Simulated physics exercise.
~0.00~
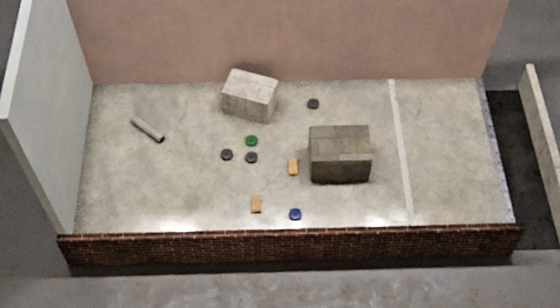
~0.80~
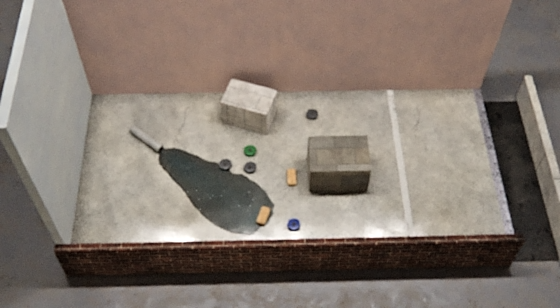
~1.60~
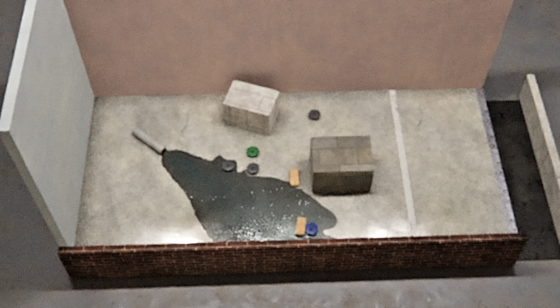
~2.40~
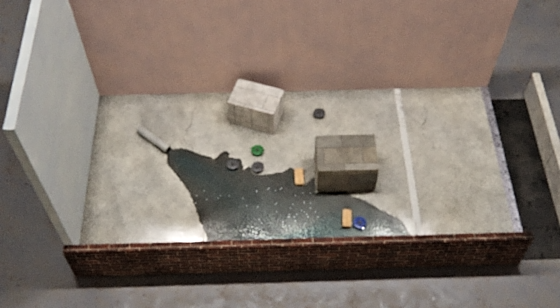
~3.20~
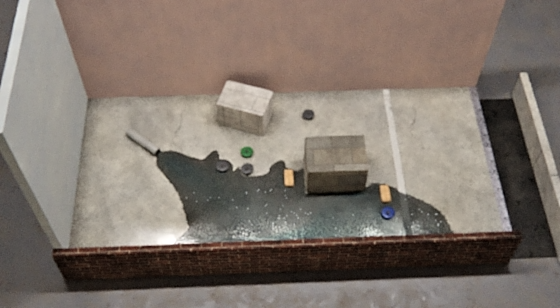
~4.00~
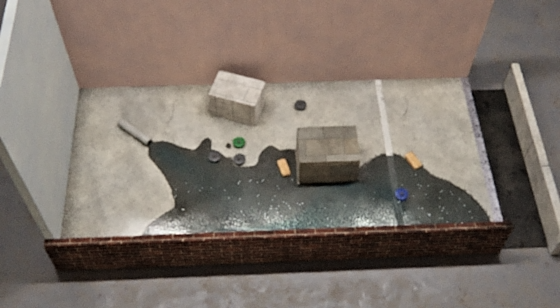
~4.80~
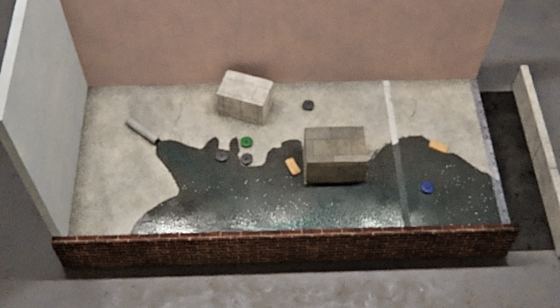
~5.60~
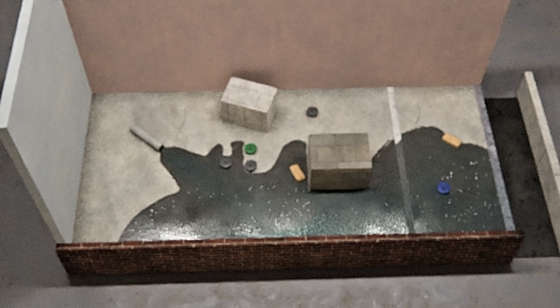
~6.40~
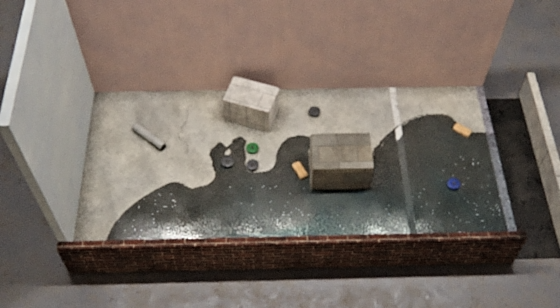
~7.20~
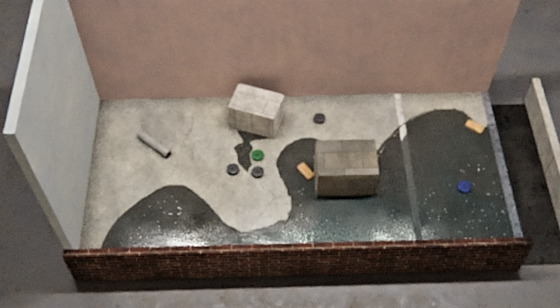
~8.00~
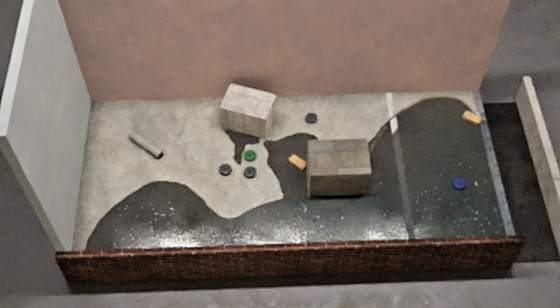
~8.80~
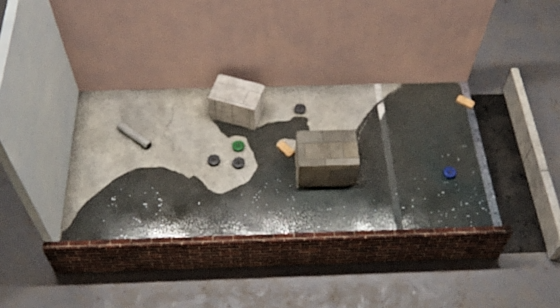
The footage shows dark water spreading from a hose across a walled floor, carrying a blue lid and an orange block rightward past a painted stripe, while the green lid stays left of it; finally, the orange block rests near the right edge, with the blue lid below it.
